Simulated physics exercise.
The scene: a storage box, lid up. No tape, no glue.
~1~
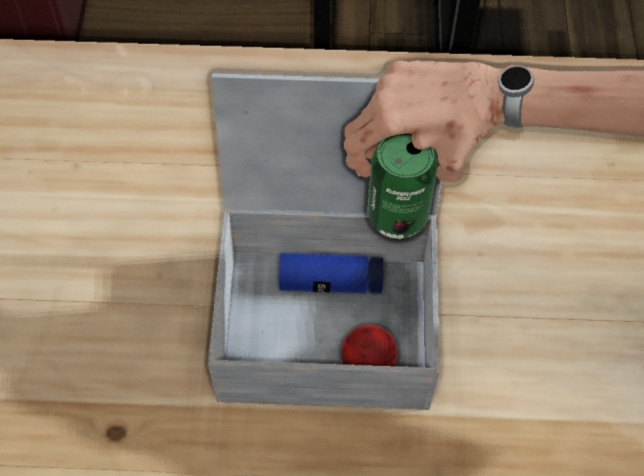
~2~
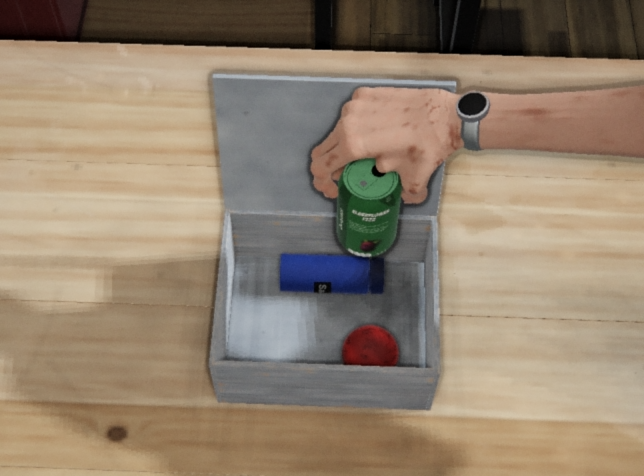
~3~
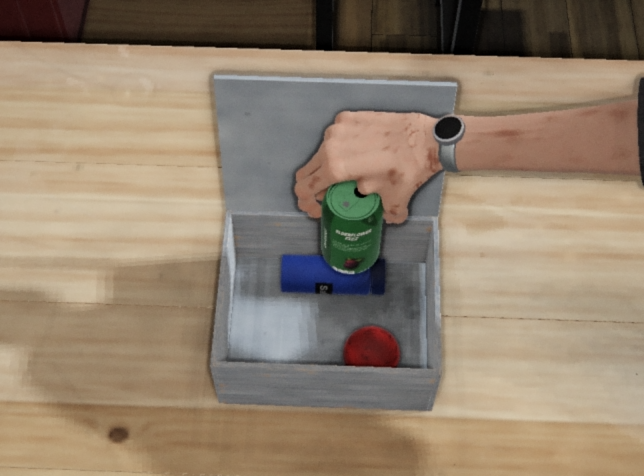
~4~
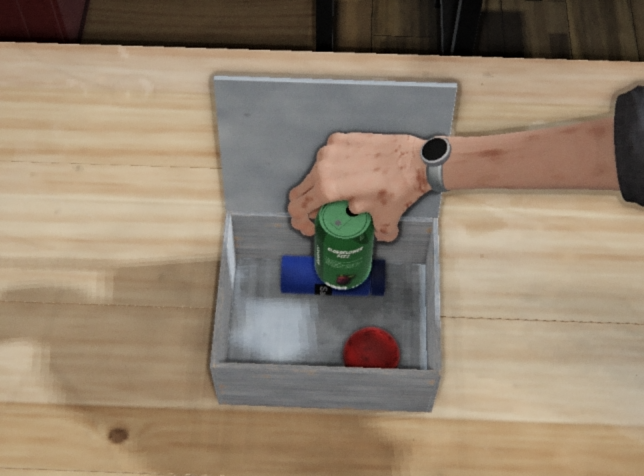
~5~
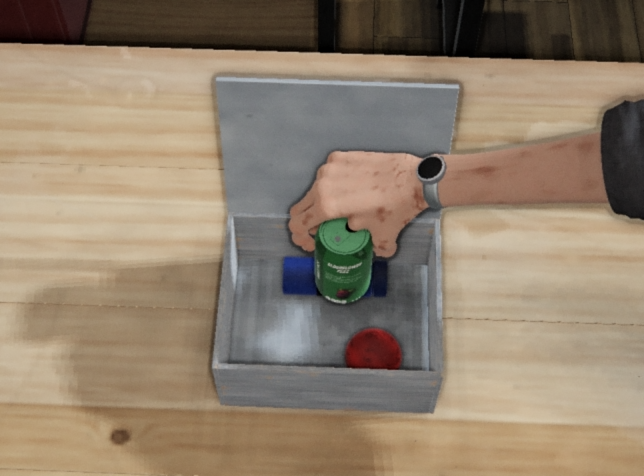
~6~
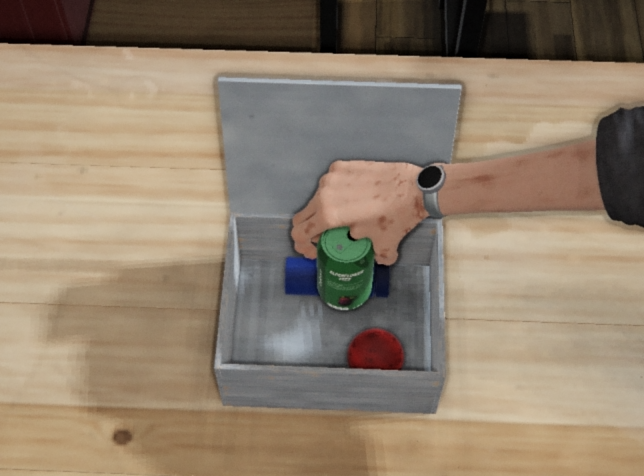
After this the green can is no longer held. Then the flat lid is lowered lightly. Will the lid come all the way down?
Here the lid sits on the rim.
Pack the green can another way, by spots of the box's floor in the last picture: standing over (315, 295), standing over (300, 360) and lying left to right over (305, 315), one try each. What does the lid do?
First, it sits on the rim; second, it stays ajar; third, it shuts flat.
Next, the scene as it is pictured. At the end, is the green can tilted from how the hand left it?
It ends up tilted.
Then, 0.90 s later than the last frame, lid starting down; green can on its side near (282, 333); red ball moved a little.
Then, 1.70 s later than the last frame, lid 46° above the rim; green can on its side near (263, 331); red ball moved a little.
When it is over, lid shut; lying over in the box, green can; the other 2 as before. End places, in pixels of the last picture, green can near (263, 331).
